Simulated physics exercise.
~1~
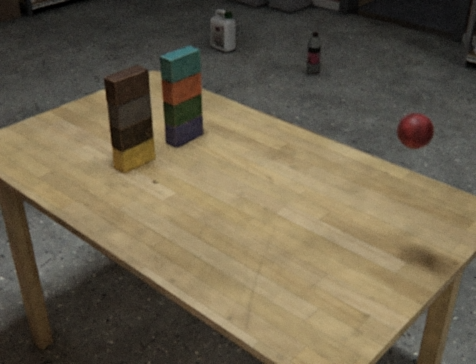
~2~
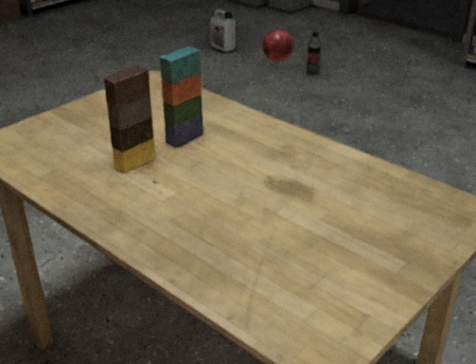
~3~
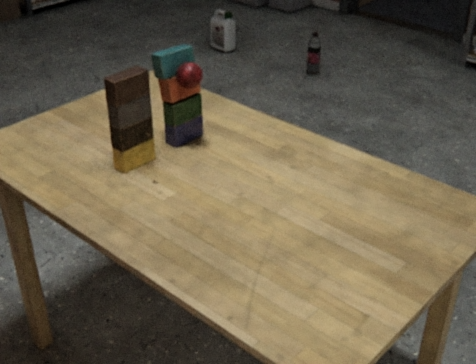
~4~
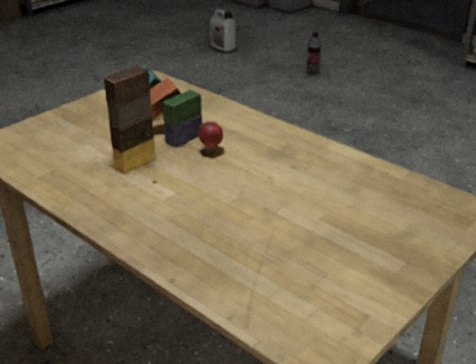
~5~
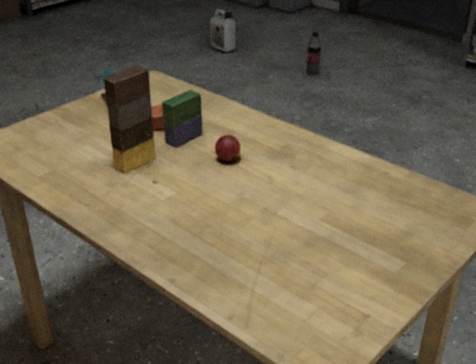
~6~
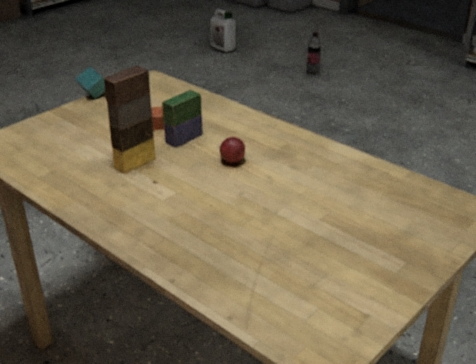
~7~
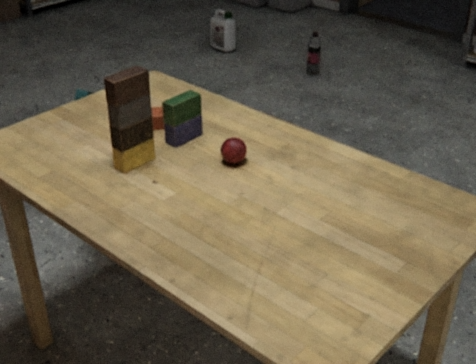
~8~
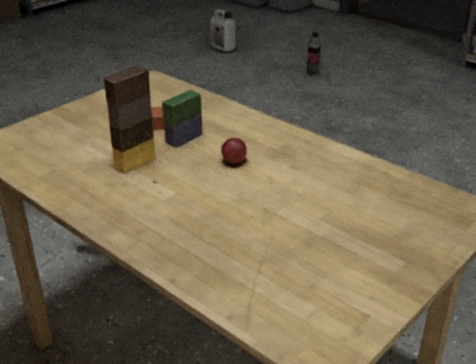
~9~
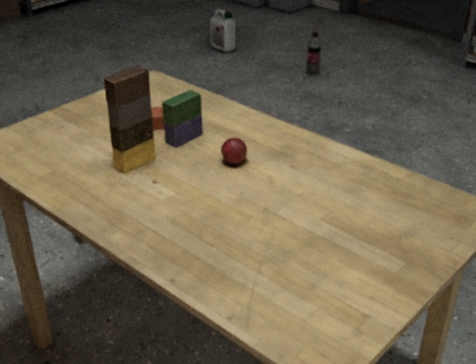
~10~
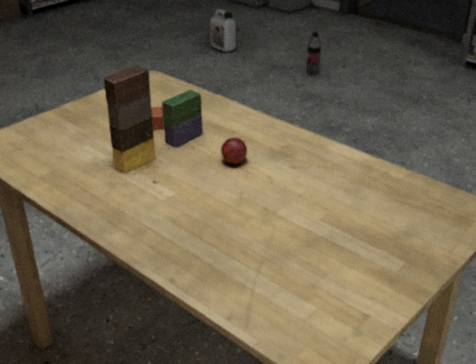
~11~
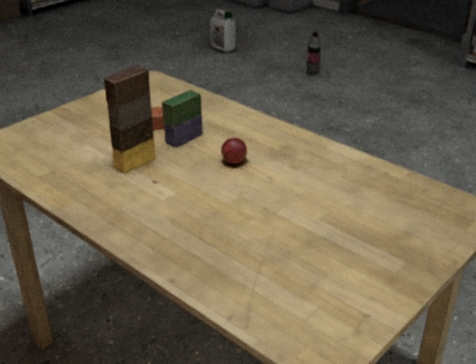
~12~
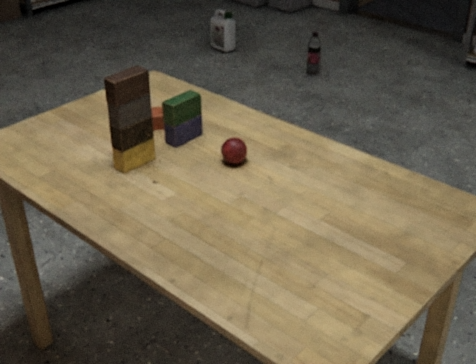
On a wooden table, a red ball flew in from the right and struck the farther stack, knocking the turquoise block off the far side and toppling the orange one, then settled nearby while the green and blue blocks and the other stack stood.
